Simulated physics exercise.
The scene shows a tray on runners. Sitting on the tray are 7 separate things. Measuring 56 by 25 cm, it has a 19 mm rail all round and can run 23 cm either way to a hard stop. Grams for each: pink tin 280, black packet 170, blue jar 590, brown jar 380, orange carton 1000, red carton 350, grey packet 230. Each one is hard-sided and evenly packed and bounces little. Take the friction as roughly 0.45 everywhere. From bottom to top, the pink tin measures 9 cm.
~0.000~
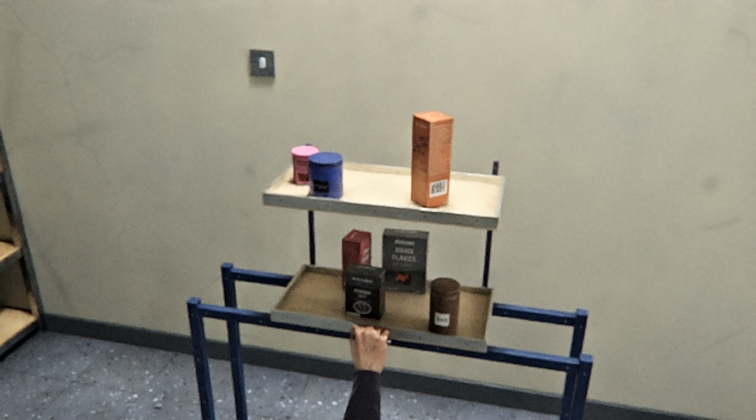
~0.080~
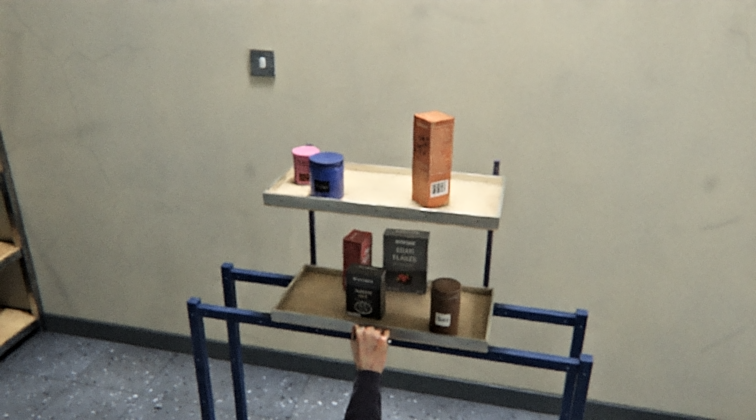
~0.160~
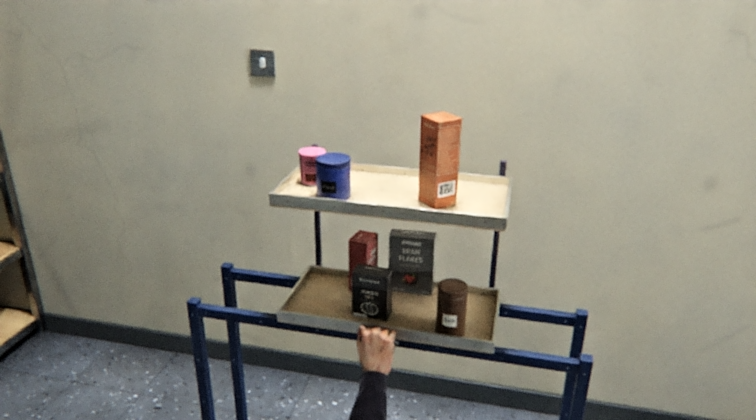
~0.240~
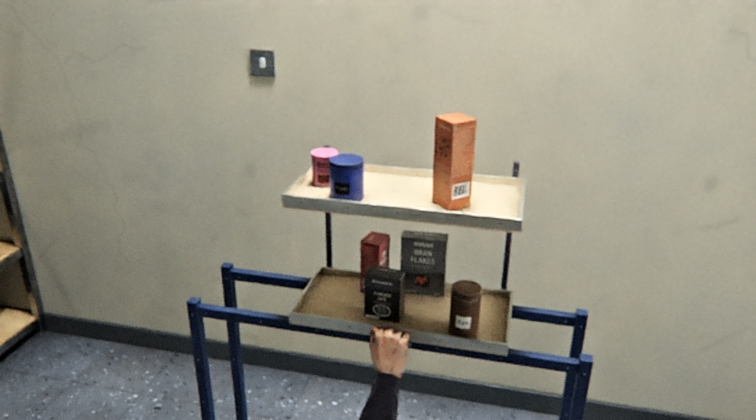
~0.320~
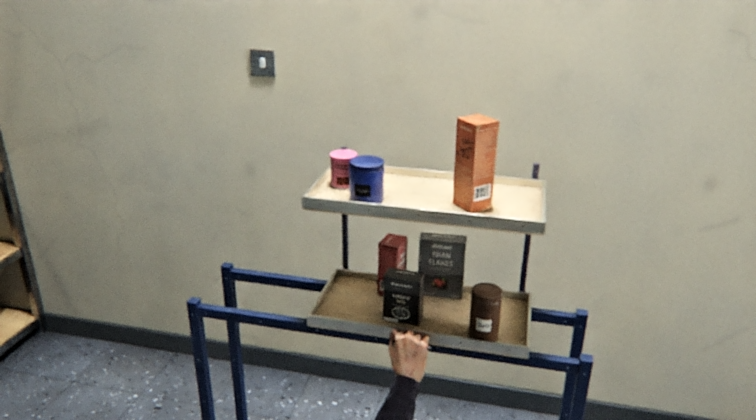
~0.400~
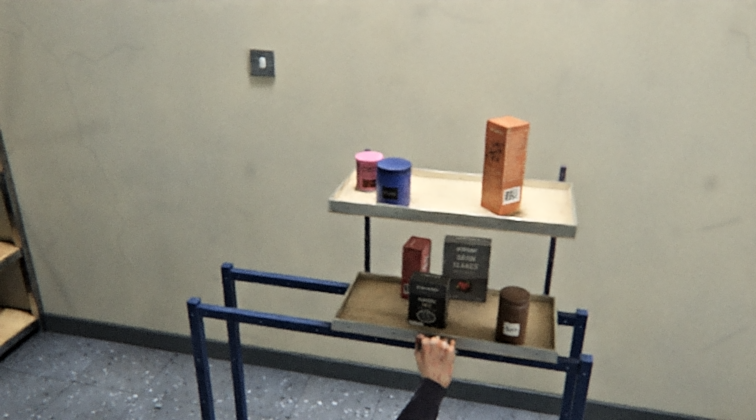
Against a plain wall, a hand slides a two-level tray of tins and packets right.
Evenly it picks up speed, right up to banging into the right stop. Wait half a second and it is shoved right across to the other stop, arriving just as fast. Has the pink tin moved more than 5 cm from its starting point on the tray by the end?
It does not move too far.
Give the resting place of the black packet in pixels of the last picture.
End point: Approx. (285, 281).
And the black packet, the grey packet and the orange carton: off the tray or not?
Afterwards, the black packet stays on its support, the grey packet stays on its support, and the orange carton leaves its support.
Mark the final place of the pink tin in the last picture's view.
Rest point: Near (225, 158).
After 1.00 s, tray 23 cm right; brown jar now off the tray; pink tin slid 12 cm near (436, 178); red carton leaning 71°.
After 1.60 s, tray 2 cm left; orange carton now off the tray; pink tin slid 11 cm near (339, 169); red carton on its side.
At rest (2.4 s), off the tray, brown jar and orange carton; tipped over on the tray, red carton; not toppled but over 5 cm from the start, grey packet; the other 3 in place, give or take 5 cm. In the last view, pink tin near (225, 158).
